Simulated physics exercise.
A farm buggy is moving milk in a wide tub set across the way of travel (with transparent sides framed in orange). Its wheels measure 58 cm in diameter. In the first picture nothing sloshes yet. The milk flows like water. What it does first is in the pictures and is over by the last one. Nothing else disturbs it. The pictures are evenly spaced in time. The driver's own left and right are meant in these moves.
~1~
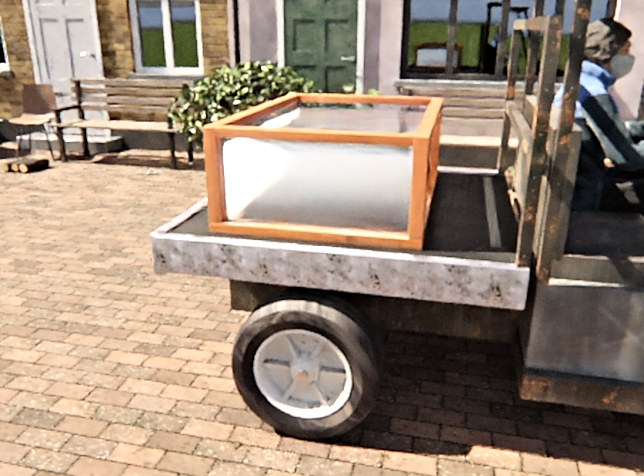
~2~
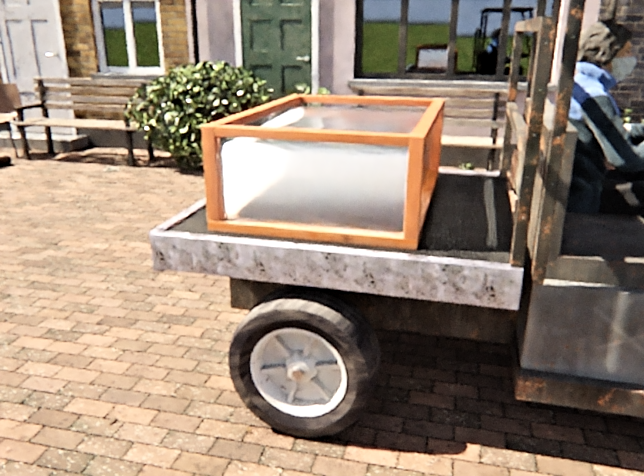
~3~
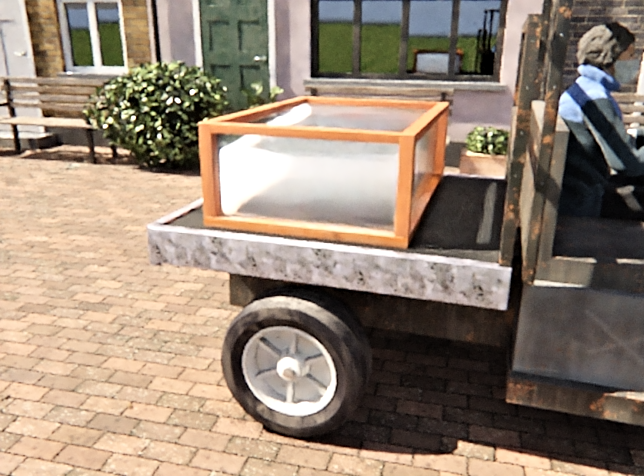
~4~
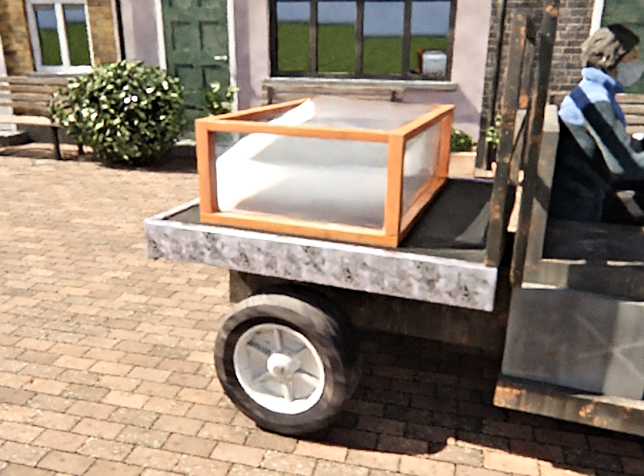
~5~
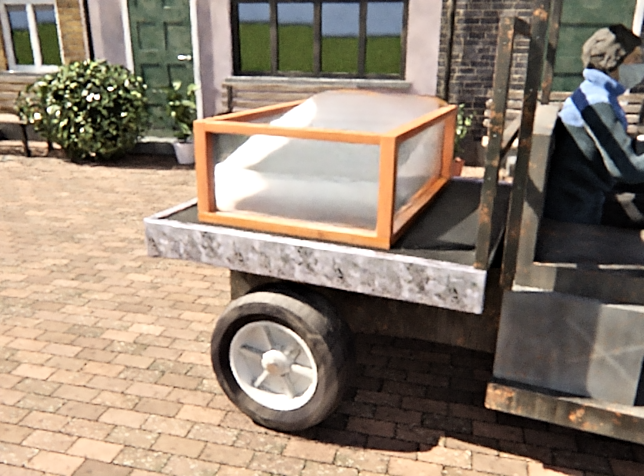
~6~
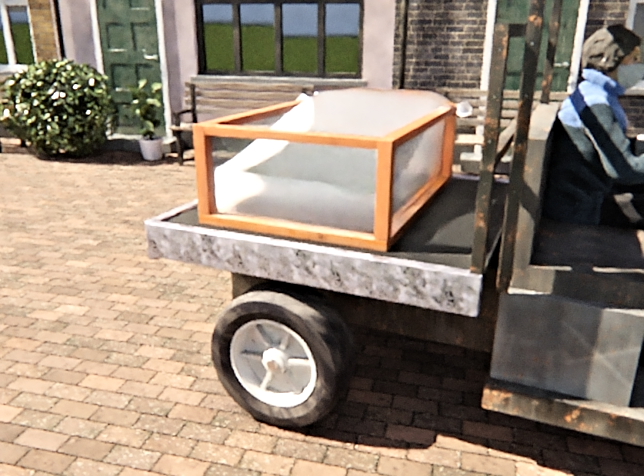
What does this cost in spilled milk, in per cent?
Some 8 per cent goes overboard.
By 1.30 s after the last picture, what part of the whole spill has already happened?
About 70 per cent.
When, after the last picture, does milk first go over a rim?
At about 0.1 s.
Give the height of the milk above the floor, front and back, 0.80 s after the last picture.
Front 28 cm, back 28 cm.
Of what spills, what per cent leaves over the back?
Some 10 per cent of it.
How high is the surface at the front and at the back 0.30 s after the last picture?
Front 28 cm, back 28 cm.
Another 0.30 s on from the last picture, the surface is 28 cm up at the front and 29 cm at the back; 3 per cent is out, over the far side.
Another 0.80 s on from the last picture, the surface is 28 cm up at the front and 28 cm at the back; 4 per cent is out, over the far side.
Another 1.30 s on from the last picture, the surface is 32 cm up at the front and 30 cm at the back; 6 per cent is out, over the far side and the near side.
Another 2.99 s on from the last picture, 8 per cent is out, over the far side and the near side, 19 of 220 litres.
